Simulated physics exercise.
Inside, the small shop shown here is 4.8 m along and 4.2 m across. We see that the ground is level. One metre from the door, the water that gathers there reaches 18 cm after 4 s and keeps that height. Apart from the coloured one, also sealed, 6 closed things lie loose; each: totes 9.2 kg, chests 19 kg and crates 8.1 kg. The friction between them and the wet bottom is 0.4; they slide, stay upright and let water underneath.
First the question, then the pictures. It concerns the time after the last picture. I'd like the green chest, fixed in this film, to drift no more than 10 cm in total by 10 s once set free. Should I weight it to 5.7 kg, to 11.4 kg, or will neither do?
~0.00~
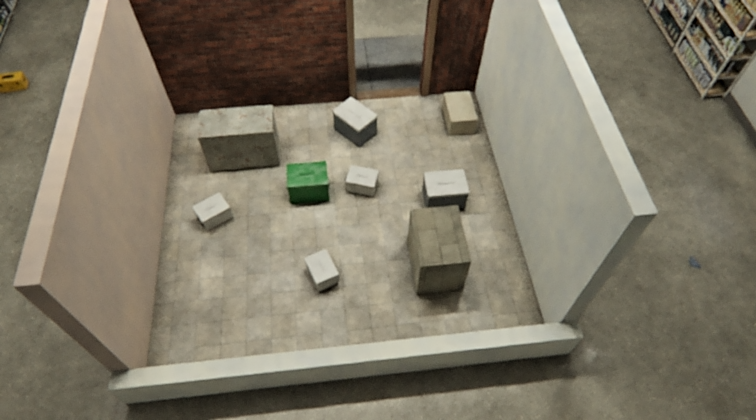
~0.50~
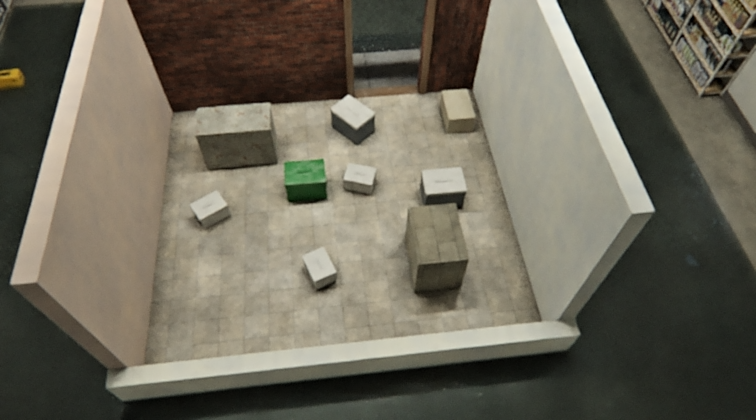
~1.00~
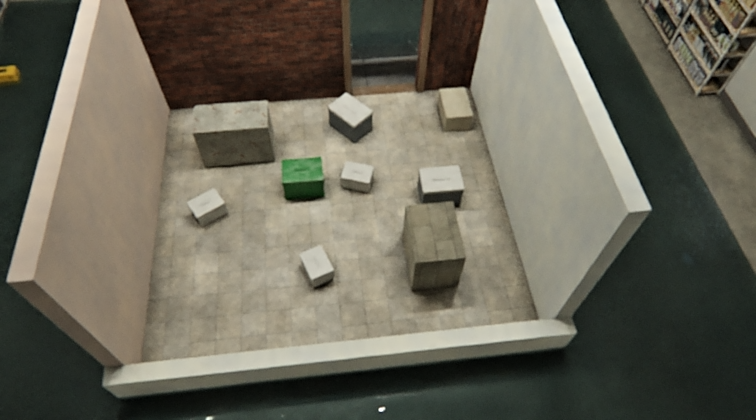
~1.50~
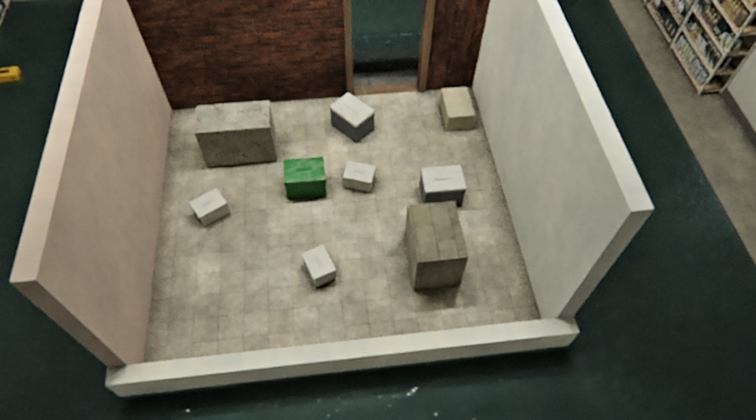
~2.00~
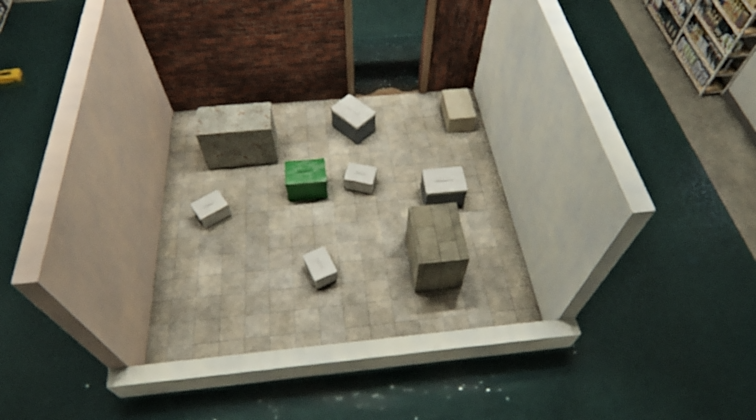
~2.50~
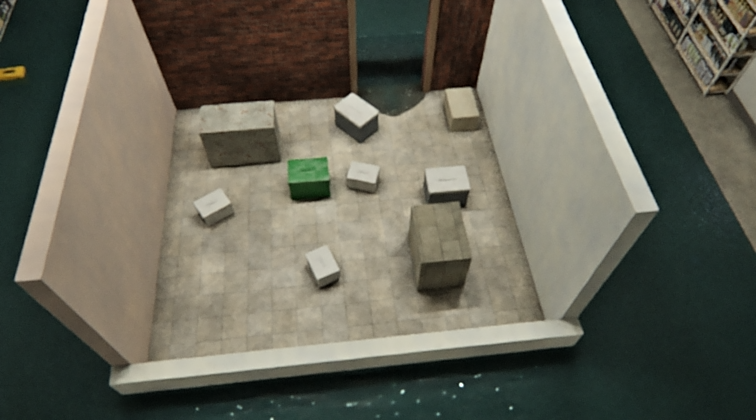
5.7 kg is plenty.
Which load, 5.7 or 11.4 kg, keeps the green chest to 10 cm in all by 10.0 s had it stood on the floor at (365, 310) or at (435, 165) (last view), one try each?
In that order: Neither holds; neither holds.
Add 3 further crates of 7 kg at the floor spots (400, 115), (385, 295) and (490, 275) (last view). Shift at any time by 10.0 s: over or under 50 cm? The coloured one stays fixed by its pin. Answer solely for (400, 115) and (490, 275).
Respectively, exceeded and exceeded.
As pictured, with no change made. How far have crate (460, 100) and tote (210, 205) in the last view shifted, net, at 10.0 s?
One is off by 20 cm, the other by 0 cm, in the order asked.
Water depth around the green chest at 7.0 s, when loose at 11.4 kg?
About 1 cm.
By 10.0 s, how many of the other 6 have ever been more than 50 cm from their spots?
The total is 1.
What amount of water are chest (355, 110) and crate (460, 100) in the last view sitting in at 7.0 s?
4 and 4 cm.
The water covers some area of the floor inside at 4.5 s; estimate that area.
Roughly 4.0 m2 of it is wet.
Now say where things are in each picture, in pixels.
The first picture shows the green chest at (307, 174), on the bottom; water covers 0.0 m2; 0 of 7 have shifted.
The second picture shows the green chest at (305, 172) rests on the ground; 0.0 m2 under water; 0 of 7 have shifted.
The third picture shows the green chest at (302, 170) rests on the ground; water covers 0.0 m2; 0 of 7 have shifted.
The fourth picture shows the green chest at (304, 169), on the bottom; 0.0 m2 under water; 0 of 7 have shifted.
The fifth picture shows the green chest at (305, 171) rests on the ground; 0.0 m2 under water; 0 of 7 have shifted.
The sixth picture shows the green chest at (308, 170) rests on the ground; 0.3 m2 under water; 0 of 7 have shifted.
After 3.5 s the green chest would be 0 cm from its start with 5.7 kg and 0 cm from its start with 11.4 kg; 0 cm of water round it then.
After 4.5 s the green chest would be 0 cm from its start with 5.7 kg and 0 cm from its start with 11.4 kg; 0 cm of water round it then.
After 7.0 s the green chest would be 0 cm from its start with 5.7 kg and 0 cm from its start with 11.4 kg; 1 cm of water round it then.
After 10.0 s the green chest would be 0 cm from its start with 5.7 kg and 0 cm from its start with 11.4 kg; 1 cm of water round it then.
